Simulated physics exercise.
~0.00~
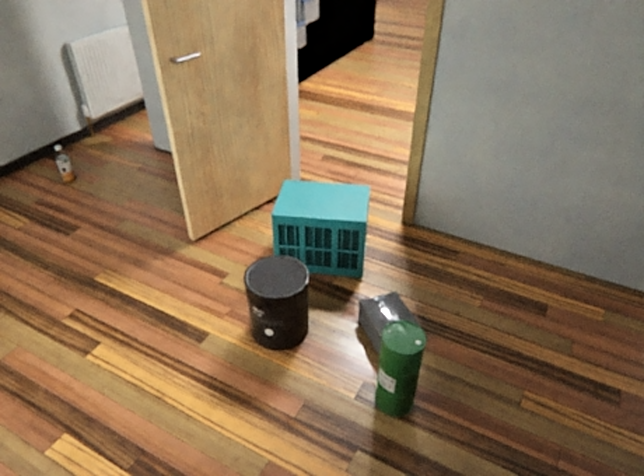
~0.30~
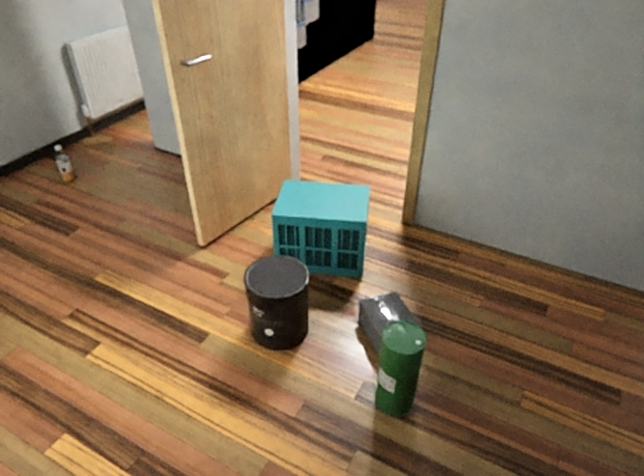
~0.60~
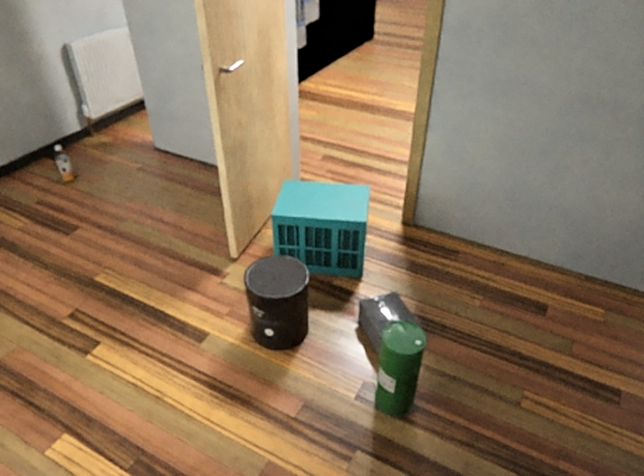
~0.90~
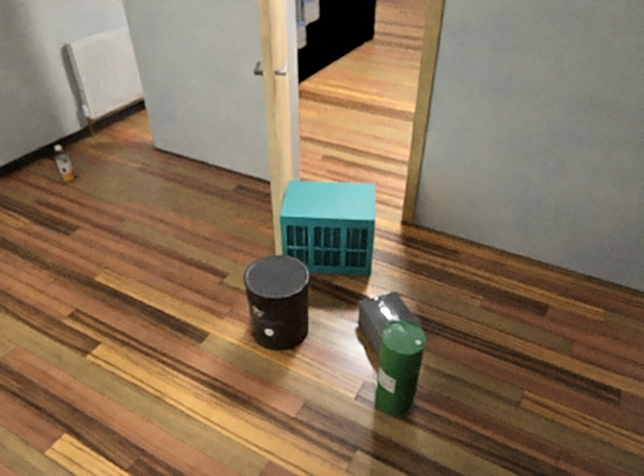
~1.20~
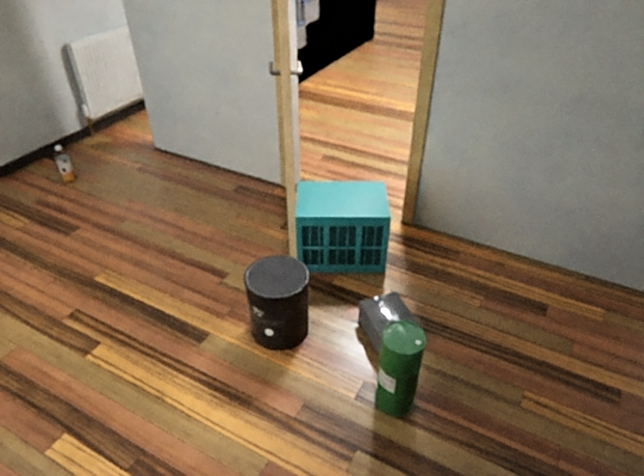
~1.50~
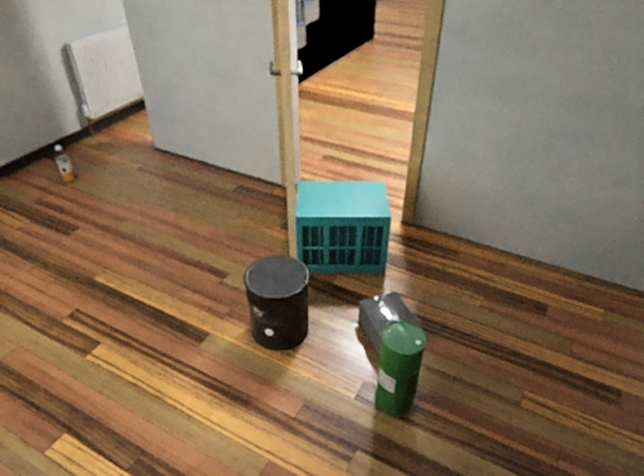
In this clip, a wooden door swings toward its frame and nudges a turquoise chest slightly right, while a black pail, a grey parcel and a green canister stay put on the wood floor. The door comes to rest still partly open, with the chest beside its edge in the doorway.
